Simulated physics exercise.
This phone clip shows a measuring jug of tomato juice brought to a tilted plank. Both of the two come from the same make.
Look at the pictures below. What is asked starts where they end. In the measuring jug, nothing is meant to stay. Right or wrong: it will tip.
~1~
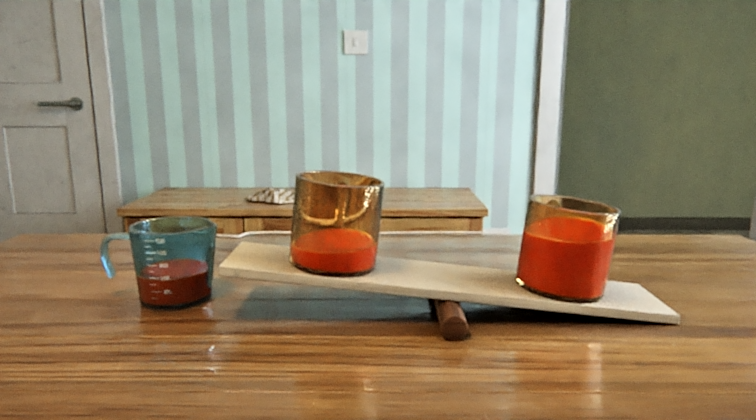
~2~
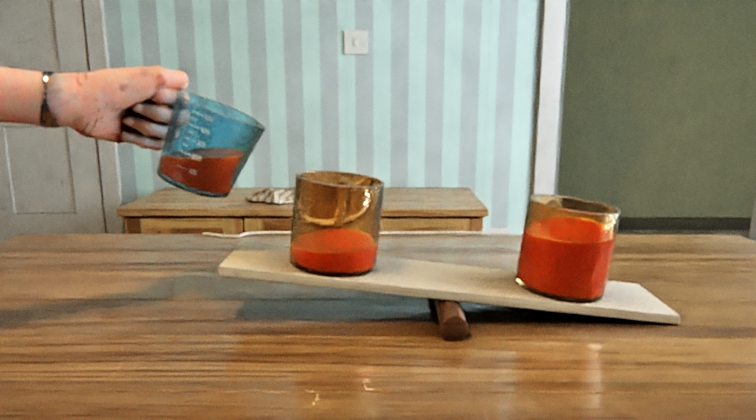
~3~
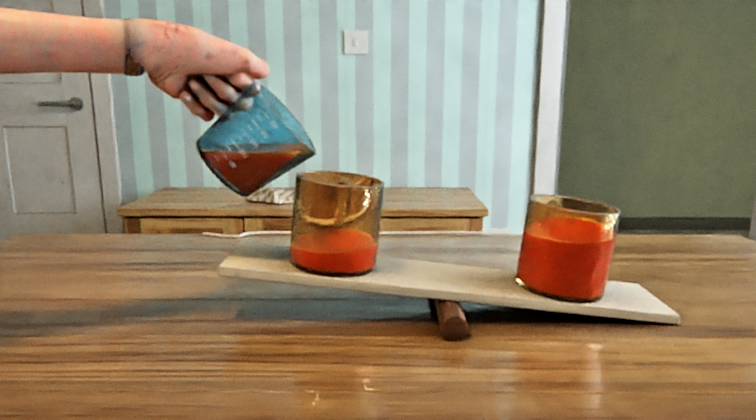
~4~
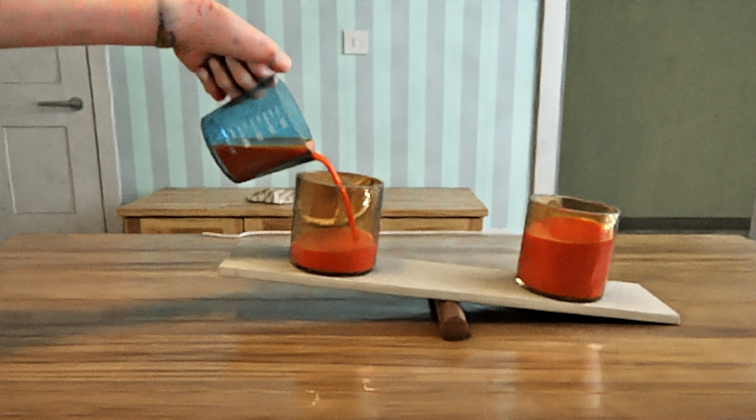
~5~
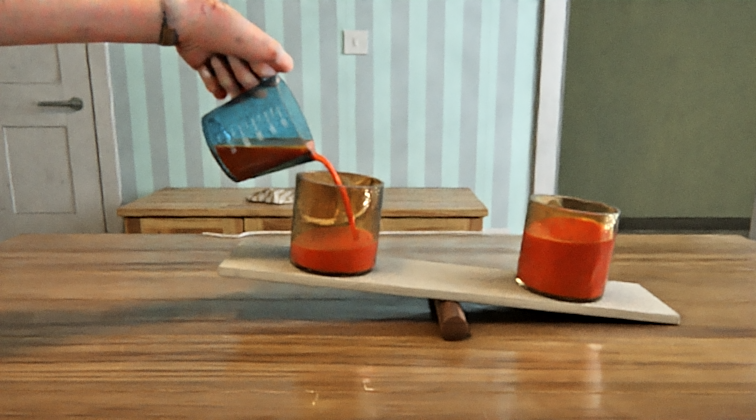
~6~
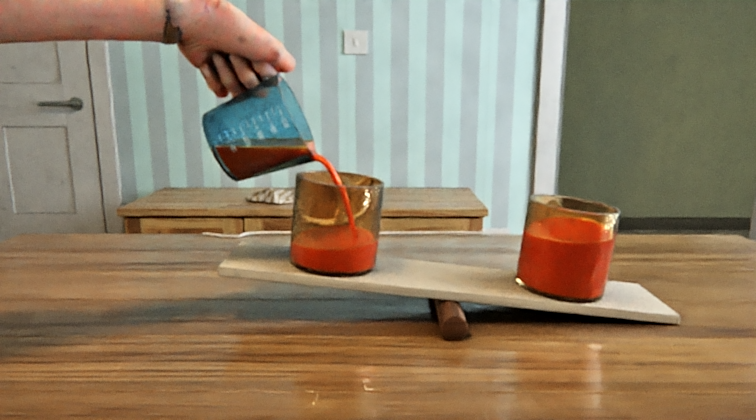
Wrong.
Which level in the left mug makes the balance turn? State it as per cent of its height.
About 60 per cent.
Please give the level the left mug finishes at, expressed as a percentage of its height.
It comes up to some 45 per cent.
Next, the left mug is about a third full; the plank leans as before.
Finally, the left mug is about half full; the plank leans as before.
